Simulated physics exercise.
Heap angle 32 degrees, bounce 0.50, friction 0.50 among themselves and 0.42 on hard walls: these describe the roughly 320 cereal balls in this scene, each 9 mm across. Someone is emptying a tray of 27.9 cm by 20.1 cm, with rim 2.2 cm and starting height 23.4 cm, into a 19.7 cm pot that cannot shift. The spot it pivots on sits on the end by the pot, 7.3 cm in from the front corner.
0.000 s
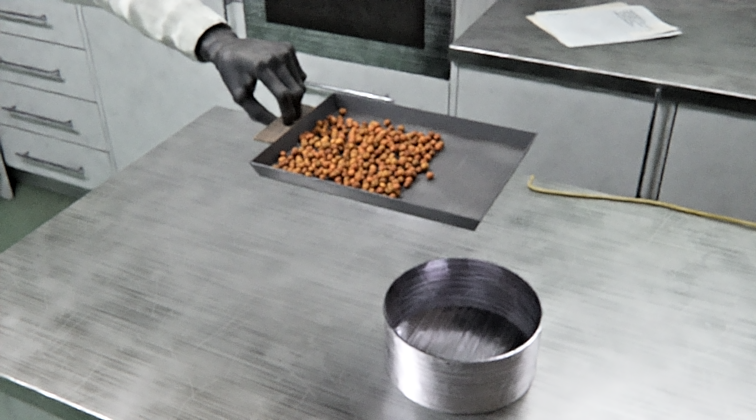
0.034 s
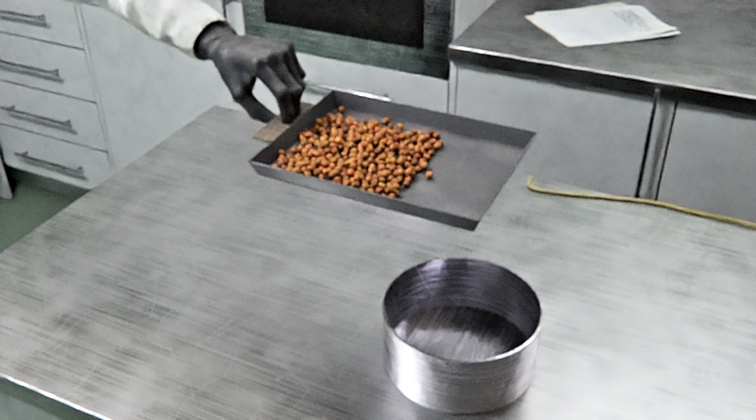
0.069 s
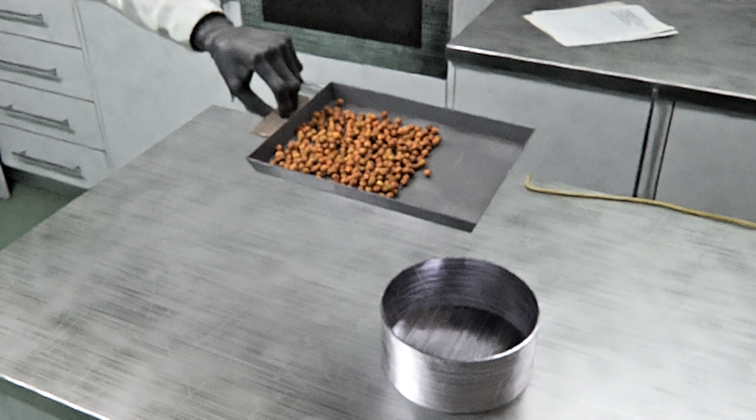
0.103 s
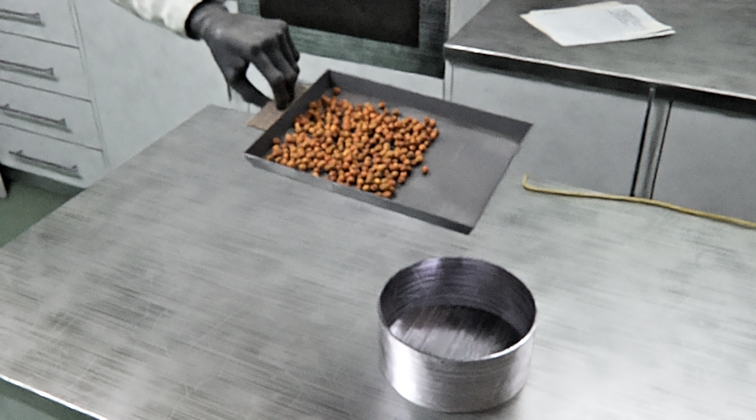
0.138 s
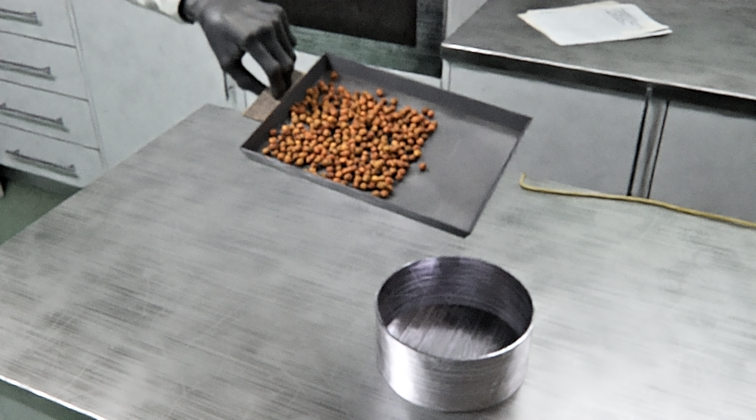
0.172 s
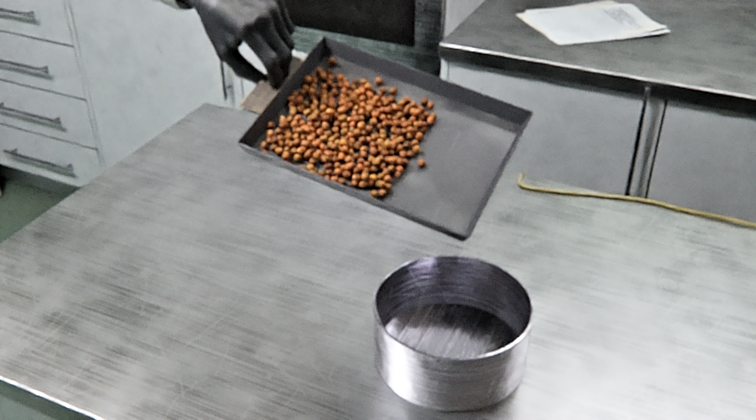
A gloved hand gradually raises the handle end of a shallow grey tray above a metal table, tilting it down toward the round metal pot at right, while the heap of orange-brown balls stays bunched near the raised end.
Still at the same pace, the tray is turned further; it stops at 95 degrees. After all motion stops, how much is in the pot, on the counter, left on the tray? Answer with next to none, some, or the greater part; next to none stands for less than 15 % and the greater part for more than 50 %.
Pot: The greater part; counter: Some; left on the tray: Next to none.
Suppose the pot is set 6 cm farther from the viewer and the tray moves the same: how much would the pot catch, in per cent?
Close to 15 per cent, then.
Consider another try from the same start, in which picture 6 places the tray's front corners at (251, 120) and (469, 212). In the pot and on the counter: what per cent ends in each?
Per cent by place - pot 20, counter 80.
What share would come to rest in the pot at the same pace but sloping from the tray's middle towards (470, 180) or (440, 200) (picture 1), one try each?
The share comes to roughly 10 in a hundred, then roughly 45 in a hundred.
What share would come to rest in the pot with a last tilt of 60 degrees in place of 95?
Roughly 30 %.
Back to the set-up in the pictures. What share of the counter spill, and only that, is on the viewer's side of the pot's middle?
I'd put it at around 100 per cent.
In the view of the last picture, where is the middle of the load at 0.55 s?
Approximately (401, 217) in the last view.
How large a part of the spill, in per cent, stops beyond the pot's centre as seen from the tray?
70 per cent.
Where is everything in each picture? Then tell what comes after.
In the first picture, tray tilt 0 degrees, front corners at (258, 161) and (475, 215); middle of the pieces at (362, 156); pot at (463, 305).
In the second picture, tray tilt 1 degrees, front corners at (257, 159) and (474, 215); middle of the pieces at (361, 155).
In the third picture, tray tilt 3 degrees, front corners at (255, 156) and (472, 217), lowest corner right front; middle of the pieces at (359, 151).
In the fourth picture, tray tilt 7 degrees, front corners at (252, 152) and (470, 221), lowest corner right front; middle of the pieces at (356, 145).
In the fifth picture, tray tilt 13 degrees, front corners at (249, 146) and (467, 225), lowest corner right front; middle of the pieces at (353, 138).
In the sixth picture, tray tilt 19 degrees, front corners at (246, 141) and (465, 230), lowest corner right front; middle of the pieces at (352, 131); pot at (453, 302). The tray's pace is about 170 degrees a second.
After 0.40 s, tilt 58 degrees; the tray holds 100 %, the pot 0 %.
After 0.55 s, tilt 83 degrees; the tray holds 85 %, the pot 0 %.
After 0.83 s, tilt 95 degrees; the tray holds 0 %, the pot 65 %.
By 1.5 s all is still; pot 70 %, counter 30 %, tray 0 %.
